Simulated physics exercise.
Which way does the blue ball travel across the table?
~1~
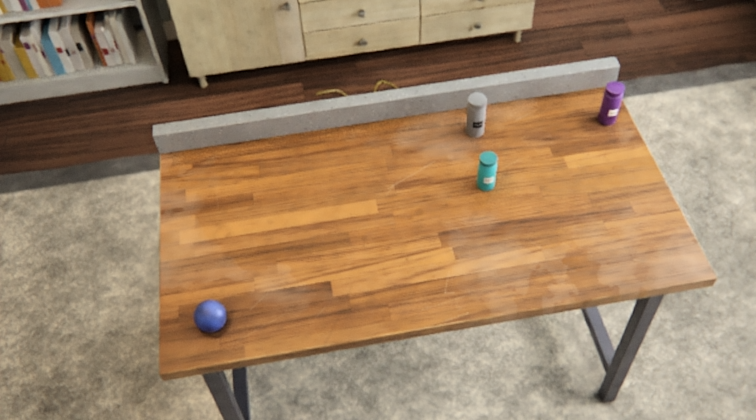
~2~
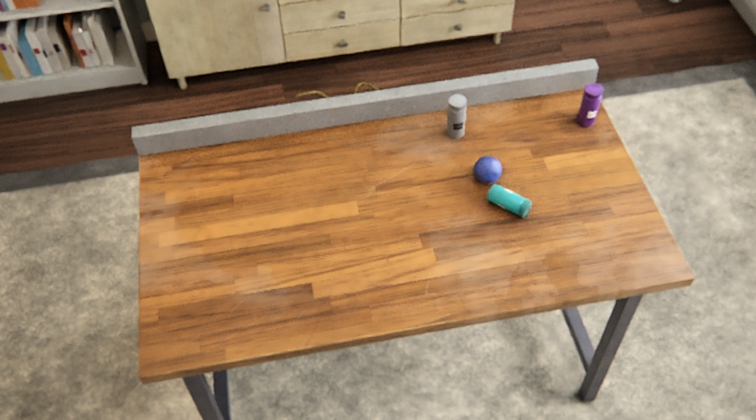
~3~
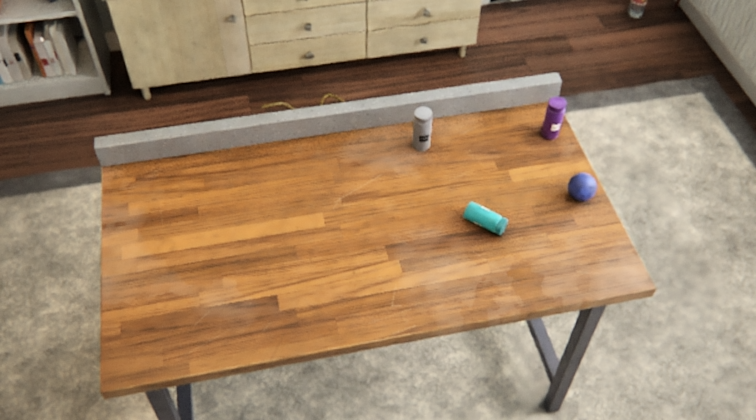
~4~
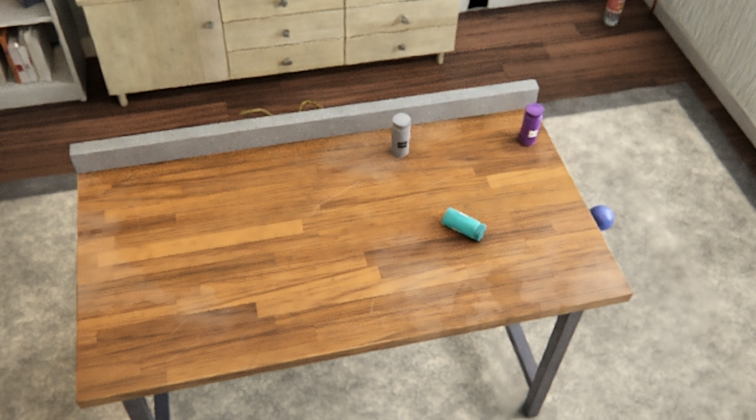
The blue ball moves to the right, going from the left front corner toward the right edge.
